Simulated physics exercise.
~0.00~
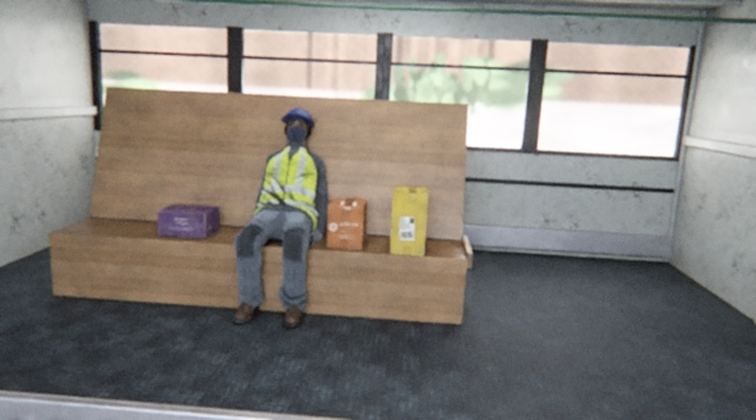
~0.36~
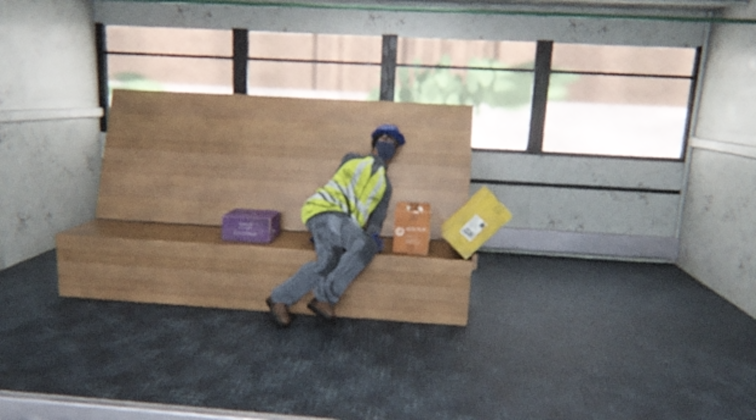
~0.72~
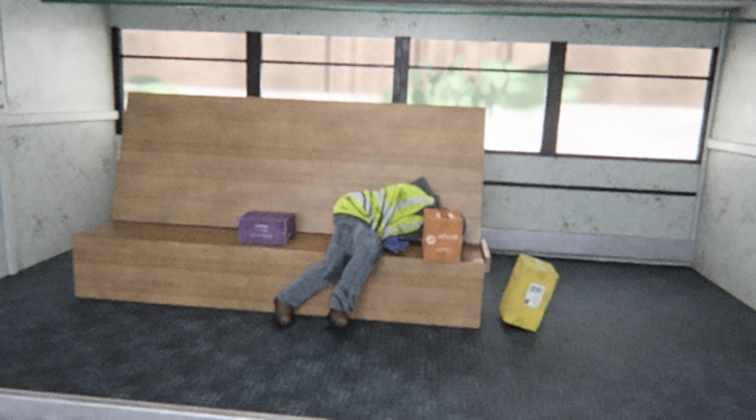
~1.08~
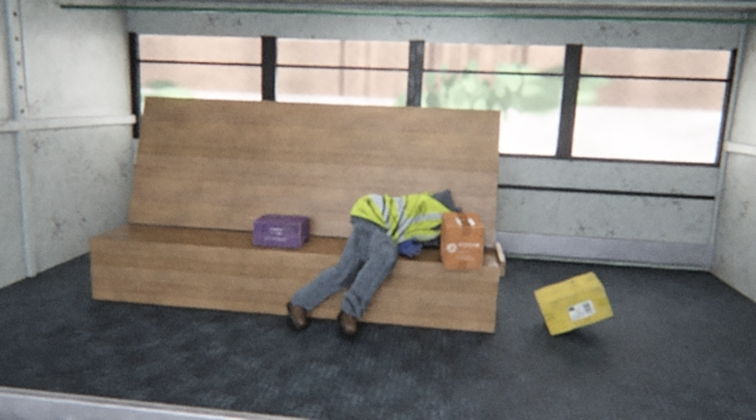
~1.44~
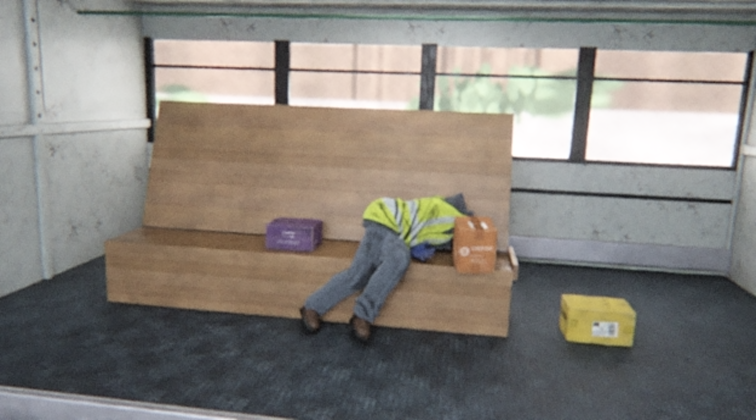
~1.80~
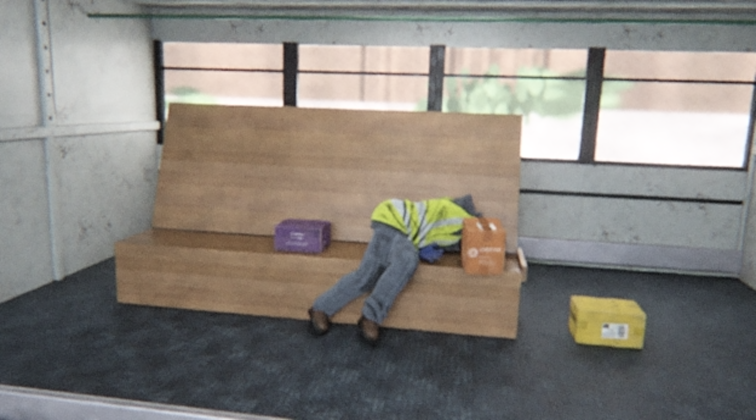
Metro car side bench, a limp passenger in a yellow vest toppling right against an orange holdall, a yellow pack tumbling to the floor.
